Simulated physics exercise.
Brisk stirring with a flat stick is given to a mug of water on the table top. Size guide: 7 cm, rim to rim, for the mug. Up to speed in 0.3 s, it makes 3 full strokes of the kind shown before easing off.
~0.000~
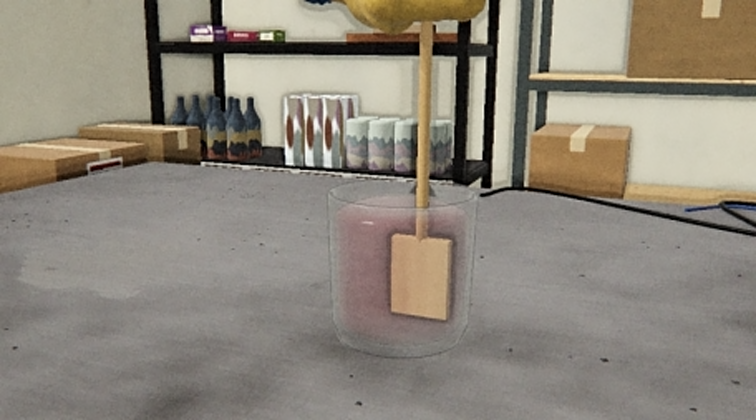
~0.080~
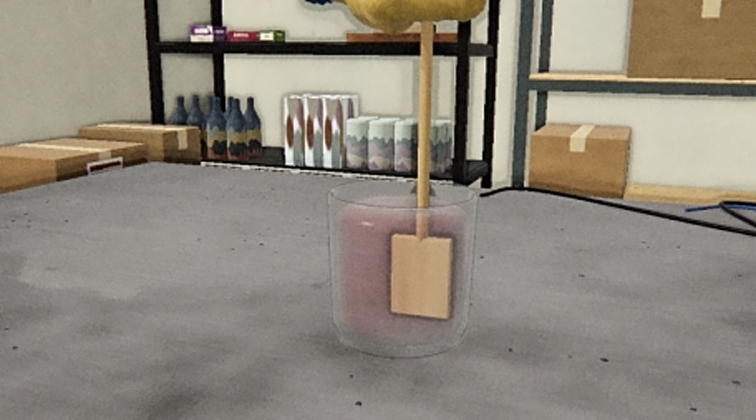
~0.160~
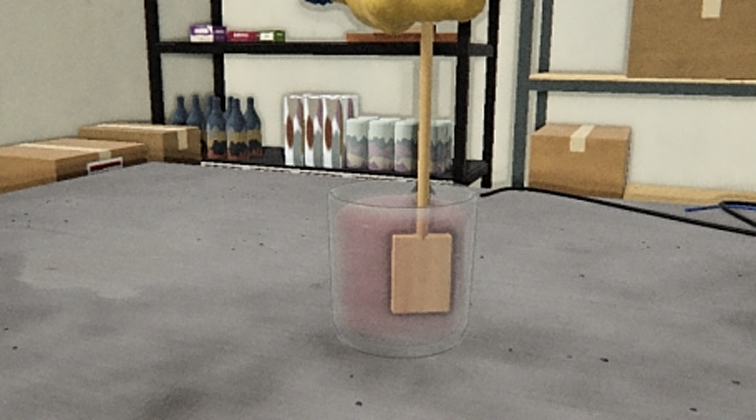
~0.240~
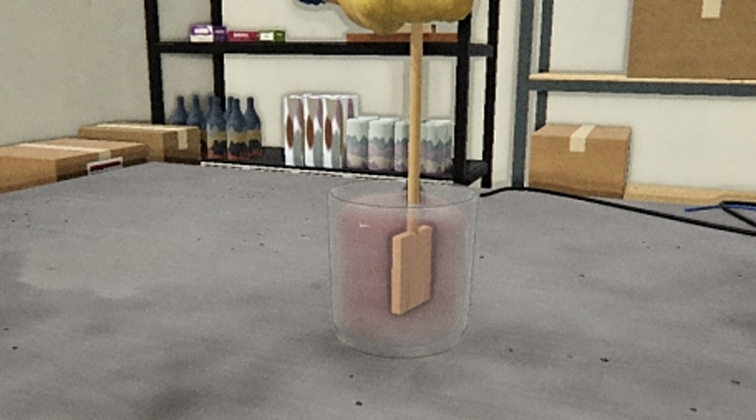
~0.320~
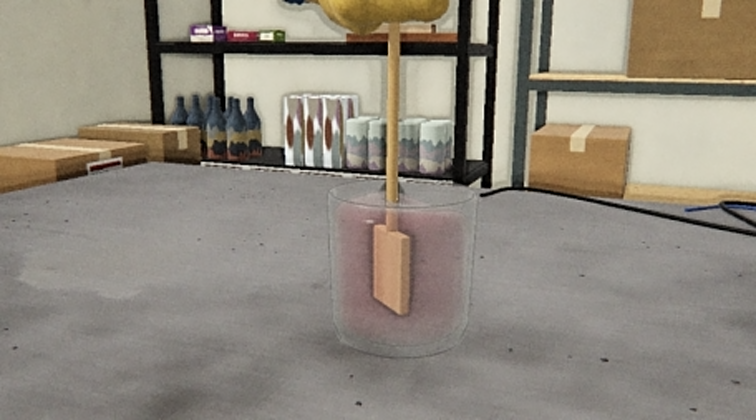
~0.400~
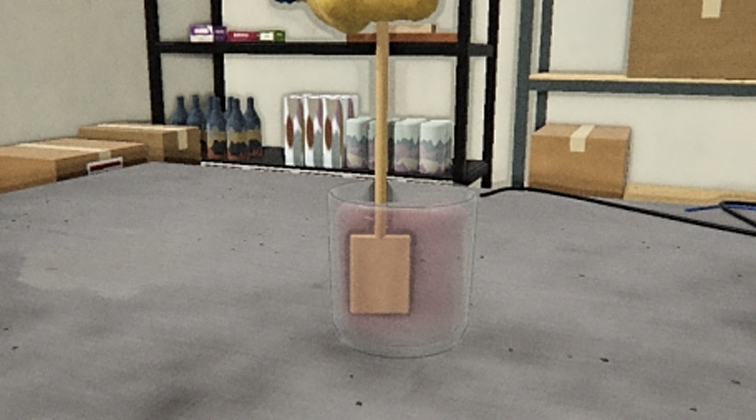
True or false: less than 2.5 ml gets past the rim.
True, it stays dry outside.
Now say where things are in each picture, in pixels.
In the first frame, the stem is at (426, 66); the water meets the walls at (340, 203) and (468, 216); the rim runs from (336, 191) to (473, 203).
In the second frame, the stem is at (426, 66); the water meets the walls at (339, 204) and (469, 217).
In the third frame, the stem is at (426, 65); the water meets the walls at (340, 202) and (468, 215).
In the fourth frame, the stem is at (416, 65); the water meets the walls at (340, 200) and (468, 219).
In the fifth frame, the stem is at (394, 65); the water meets the walls at (339, 197) and (470, 215).
In the sixth frame, the stem is at (382, 65); the water meets the walls at (339, 200) and (470, 211).
By 0.72 s 0 ml is over the rim.
By 1.03 s 0 ml is over the rim.
By 1.35 s 0 ml is over the rim.
By 1.67 s 0 ml is over the rim.
At rest 0 ml is over the rim.
